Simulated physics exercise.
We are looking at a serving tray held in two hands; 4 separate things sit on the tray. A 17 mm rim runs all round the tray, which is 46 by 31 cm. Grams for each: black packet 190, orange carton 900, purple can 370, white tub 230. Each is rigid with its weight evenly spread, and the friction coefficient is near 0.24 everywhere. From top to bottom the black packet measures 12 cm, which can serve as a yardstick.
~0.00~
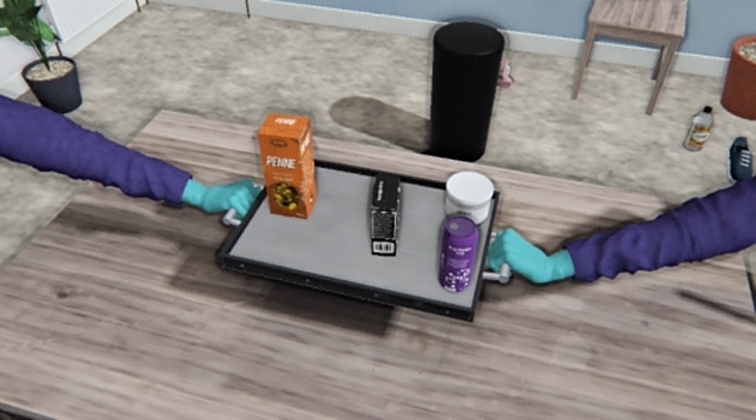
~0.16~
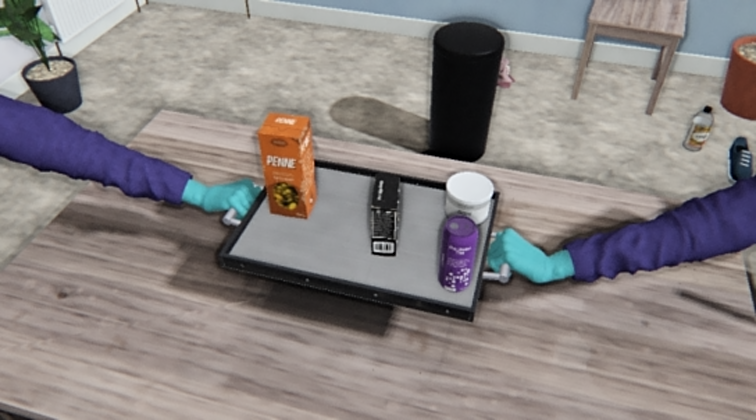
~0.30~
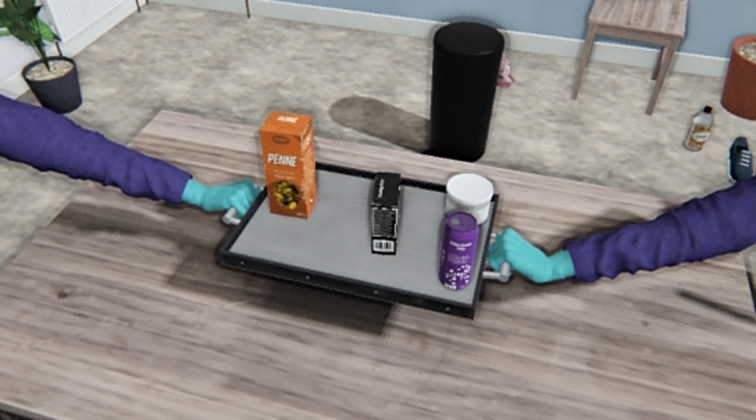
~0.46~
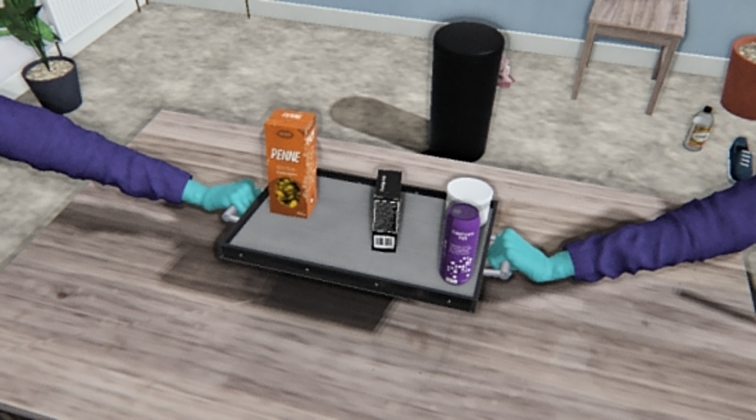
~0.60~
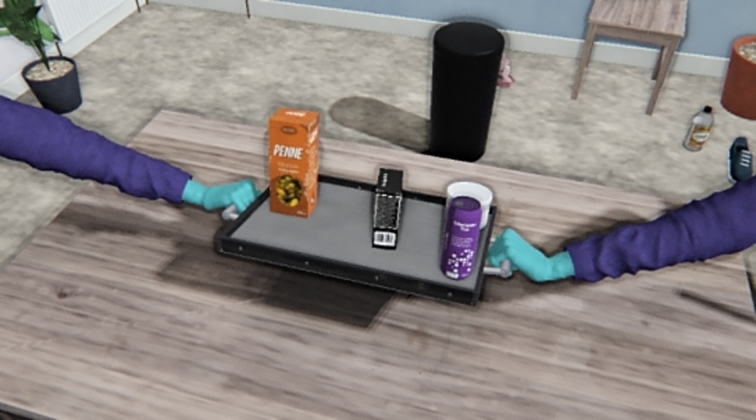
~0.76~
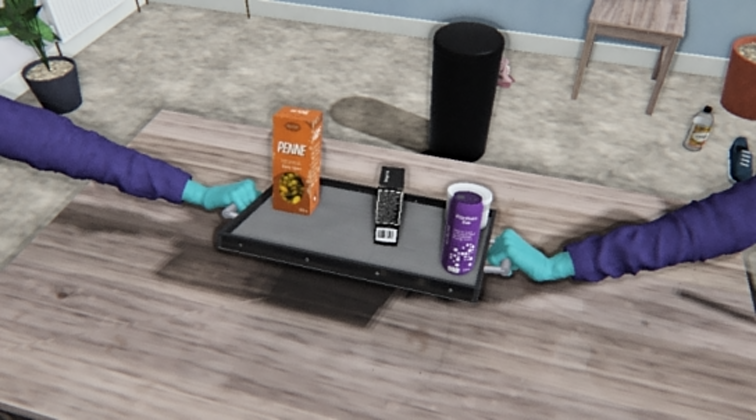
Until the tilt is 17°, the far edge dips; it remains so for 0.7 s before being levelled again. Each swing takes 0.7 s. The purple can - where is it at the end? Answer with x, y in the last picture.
The purple can is found near (471, 207) at the end.
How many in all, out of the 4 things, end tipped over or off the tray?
In all, 1.
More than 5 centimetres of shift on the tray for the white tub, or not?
Outcome for the white tub: In place.
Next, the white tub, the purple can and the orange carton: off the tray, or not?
Well, the white tub does not come off, the purple can does not come off, and the orange carton does come off.
After 1.06 s, tray at 17°, far edge down; purple can slid 7 cm near (467, 218); orange carton slid 8 cm; black packet slid 7 cm.
After 1.46 s, tray at 17°, far edge down; orange carton now off the tray; purple can slid 13 cm near (472, 206); black packet slid 12 cm.
After 1.96 s, tray at 4°, far edge down; purple can slid 13 cm near (472, 207); black packet slid 12 cm.
At rest (2.7 s), off the tray, orange carton; not toppled but over 5 cm from the start, black packet and purple can; the last one in place, give or take 5 cm. In the last view, purple can near (472, 207).
